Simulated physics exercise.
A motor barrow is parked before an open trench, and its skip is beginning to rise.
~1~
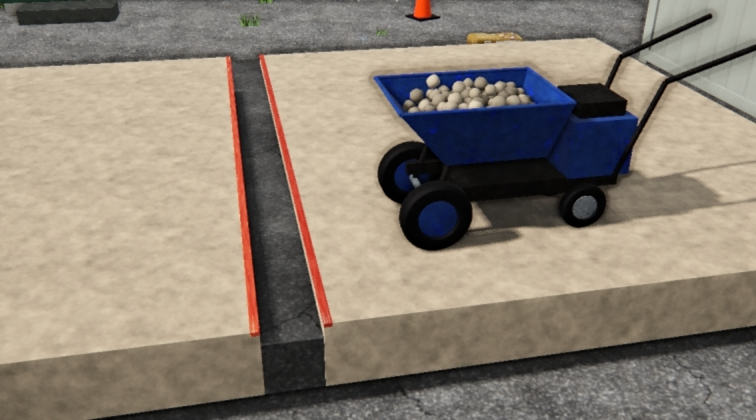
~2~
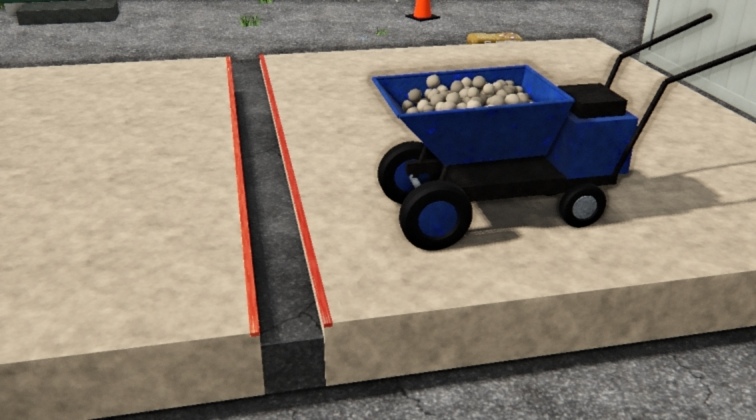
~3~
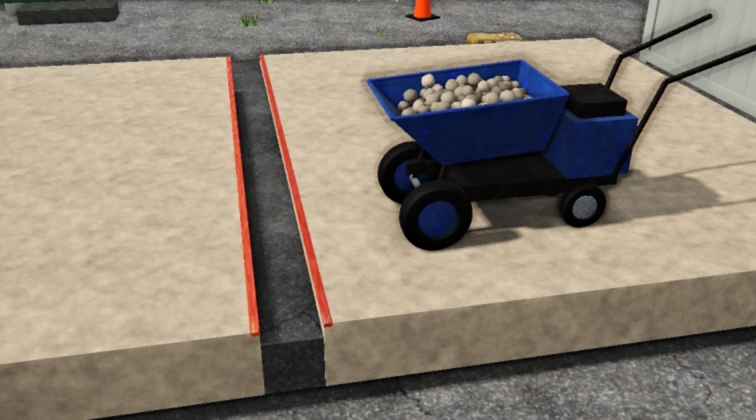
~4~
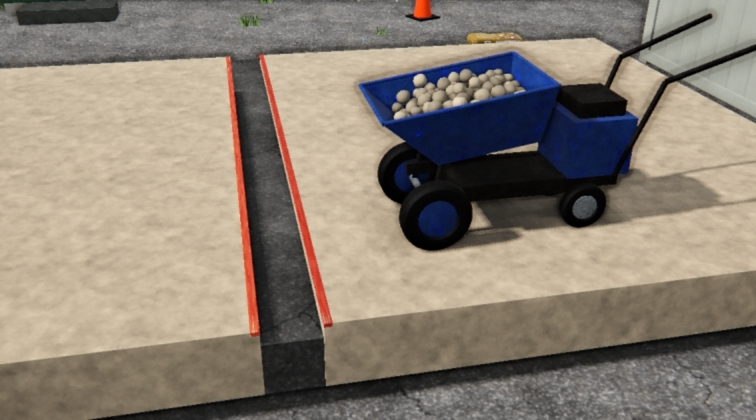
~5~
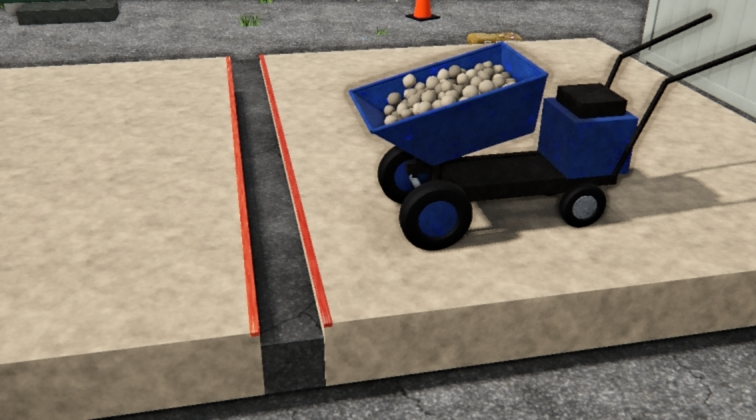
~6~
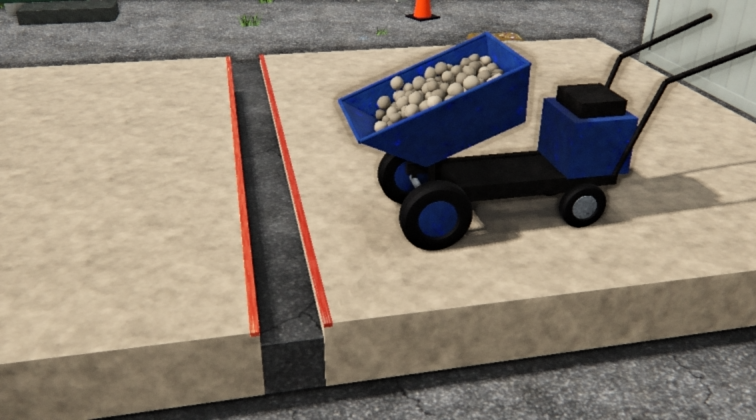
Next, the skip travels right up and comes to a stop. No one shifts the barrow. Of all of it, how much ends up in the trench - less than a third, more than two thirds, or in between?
I predict the trench will see a third to two thirds of the load.
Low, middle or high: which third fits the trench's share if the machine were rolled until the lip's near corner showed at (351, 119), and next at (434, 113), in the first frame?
Well, for the first stop the answer is under a third, and for the second it is the middle third.
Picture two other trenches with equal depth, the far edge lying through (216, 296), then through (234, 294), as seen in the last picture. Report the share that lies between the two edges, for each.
First try: About 70 %; second try: About 70 %.
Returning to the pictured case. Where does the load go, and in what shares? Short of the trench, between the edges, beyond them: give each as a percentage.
Roughly short 5 per cent, between 55 per cent, beyond 15 per cent.
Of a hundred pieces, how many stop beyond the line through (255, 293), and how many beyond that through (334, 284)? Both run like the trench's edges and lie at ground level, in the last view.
In order, some 20 % then some 70 %.
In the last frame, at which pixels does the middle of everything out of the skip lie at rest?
At about (268, 235), give or take.
Shortly afterwards, skip tipped steeply; the whole lot in the skip.
Next, skip tipped right over; near two thirds in the skip; only a few short of the trench; near a third in or heaped over the trench; only a few falling.
Some moments later, skip tipped right over; near a quarter in the skip; a little short of the trench; near half in or heaped over the trench; a little beyond it.
In the end, skip tipped right over; near a quarter in the skip; a little short of the trench; near half in or heaped over the trench; a little beyond it.
